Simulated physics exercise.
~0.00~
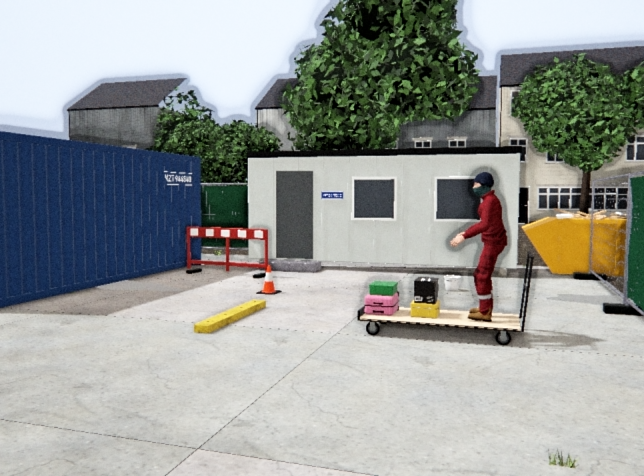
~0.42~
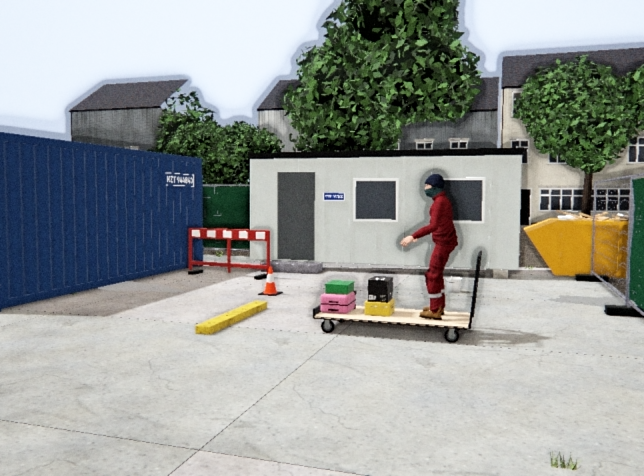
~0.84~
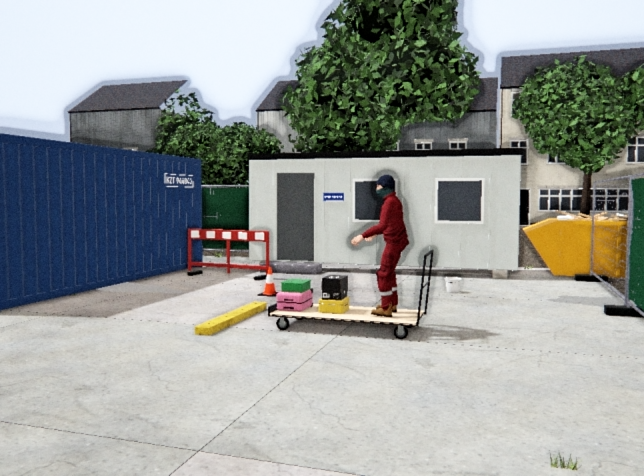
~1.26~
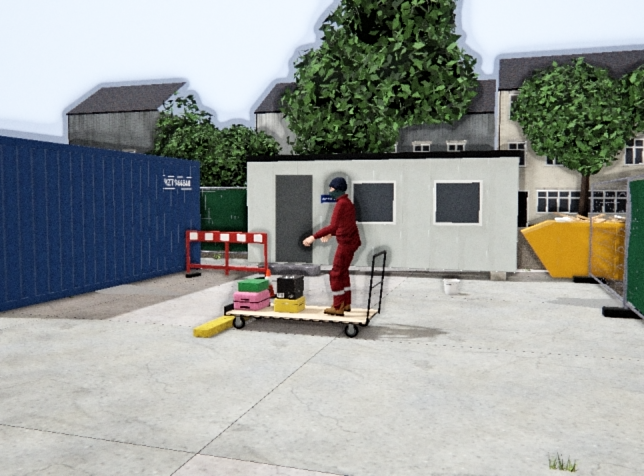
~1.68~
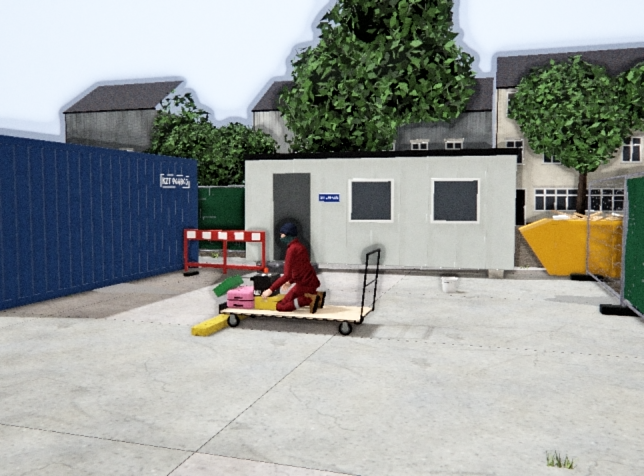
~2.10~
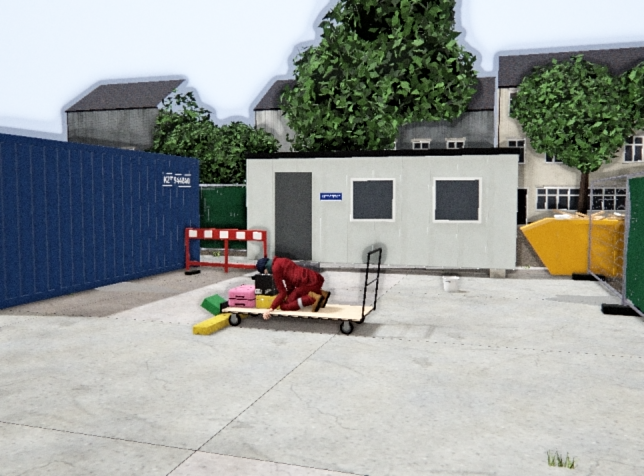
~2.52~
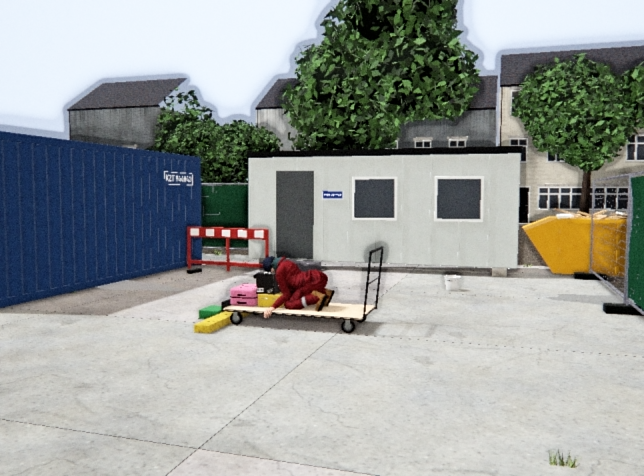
A trolley carrying a standing person in red and a few colourful cases rolled left across a yard until it stopped dead at a yellow beam; the rider crumpled forward onto the deck behind the cases, and the green one tumbled off the front.
